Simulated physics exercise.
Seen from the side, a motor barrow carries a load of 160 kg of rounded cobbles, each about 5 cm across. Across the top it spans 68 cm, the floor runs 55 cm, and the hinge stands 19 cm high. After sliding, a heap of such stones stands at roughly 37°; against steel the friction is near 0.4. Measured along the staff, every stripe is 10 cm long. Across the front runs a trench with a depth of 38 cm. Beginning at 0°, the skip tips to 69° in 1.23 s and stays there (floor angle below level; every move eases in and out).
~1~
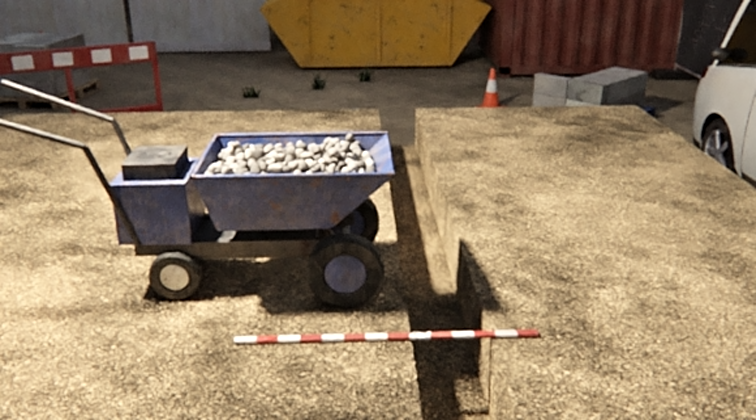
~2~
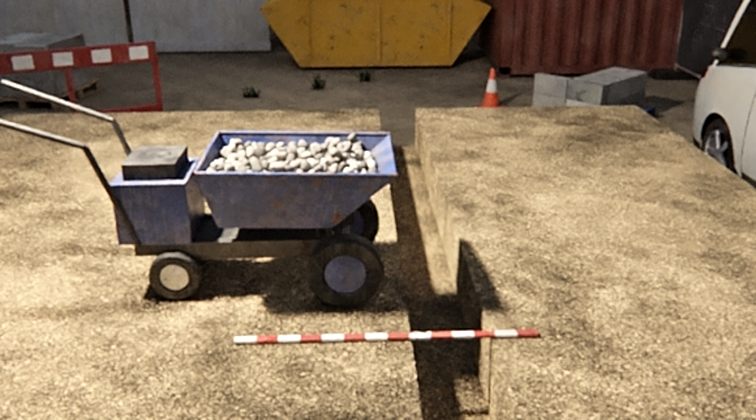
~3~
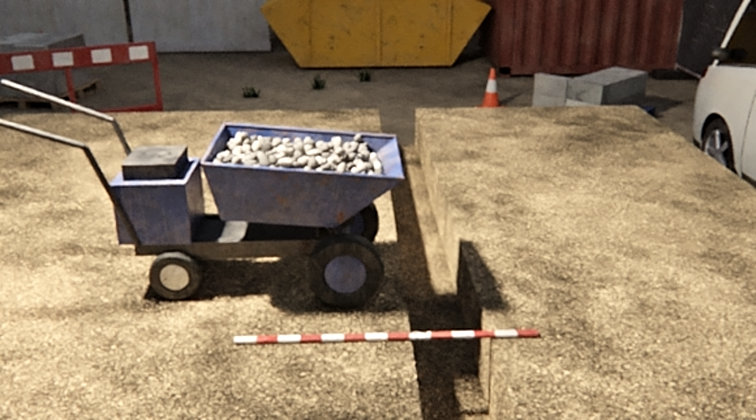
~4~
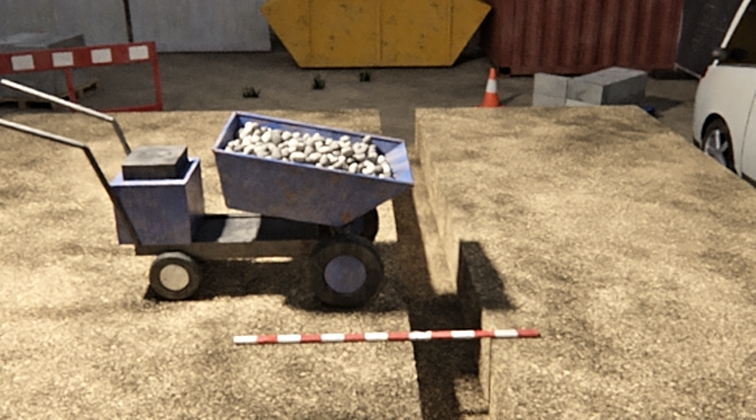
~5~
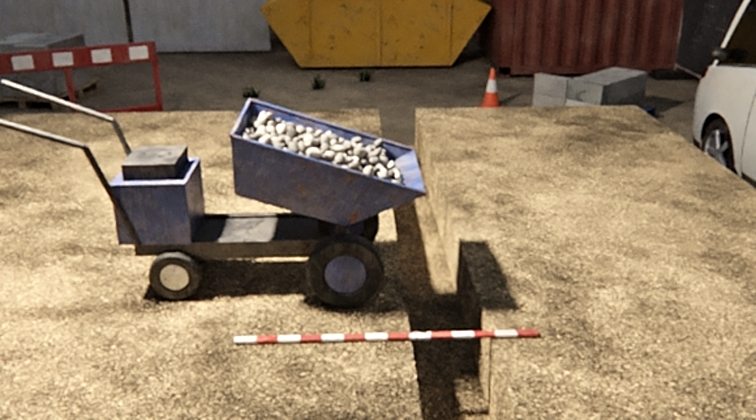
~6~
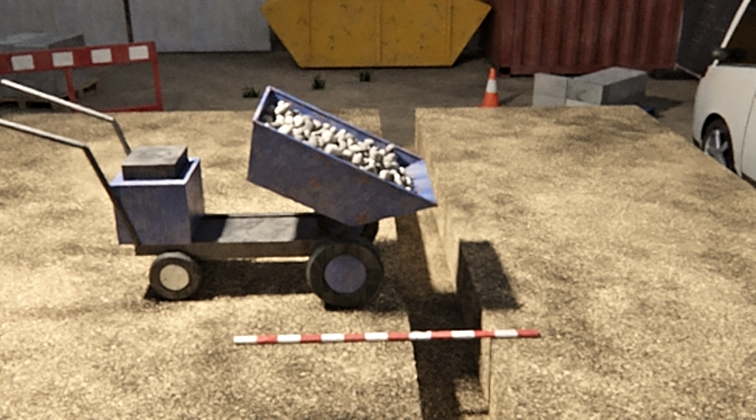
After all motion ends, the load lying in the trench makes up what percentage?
It makes up about 36 per cent.
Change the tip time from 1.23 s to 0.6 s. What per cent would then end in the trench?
Roughly 25 per cent.
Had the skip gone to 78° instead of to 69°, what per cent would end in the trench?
Near 40 per cent then.
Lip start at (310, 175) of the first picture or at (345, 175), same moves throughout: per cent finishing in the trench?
First place roughly 95%, second roughly 90%.
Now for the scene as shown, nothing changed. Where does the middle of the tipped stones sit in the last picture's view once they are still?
(496, 271).
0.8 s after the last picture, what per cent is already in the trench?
At that moment: Approx. 10 %.
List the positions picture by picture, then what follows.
The first picture shows lip at (394, 174), floor tilted 0°, highest stones at (304, 151).
The second picture shows lip at (397, 175), floor tilted 1°, highest stones at (296, 150).
In the third picture, the skip is at 5°, its lip at (404, 179); the top of the load is at (260, 144).
The fourth picture shows lip at (414, 185), floor tilted 11°, highest stones at (258, 135).
In the fifth picture, the skip is at 18°, its lip at (426, 194); the top of the load is at (261, 125).
The sixth picture shows lip at (437, 205), floor tilted 27°, highest stones at (278, 113).
Then, 0.4 s after the last picture the floor is at 58°, 99 % in the skip, 1 % in the trench; the foremost stones are at (457, 225).
Then, 0.8 s after the last picture the floor is at 69°, 53 % in the skip, 9 % in the trench, 38 % past the trench; the foremost stones are at (564, 277).
Then, 1.2 s after the last picture the floor is at 69°, 17 % in the skip, 19 % in the trench, 64 % past the trench; the foremost stones are at (673, 283).
Then, 3.1 s after the last picture the floor is at 69°, 0 % in the skip, 36 % in the trench, 64 % past the trench; the foremost stones are past the picture's edge.
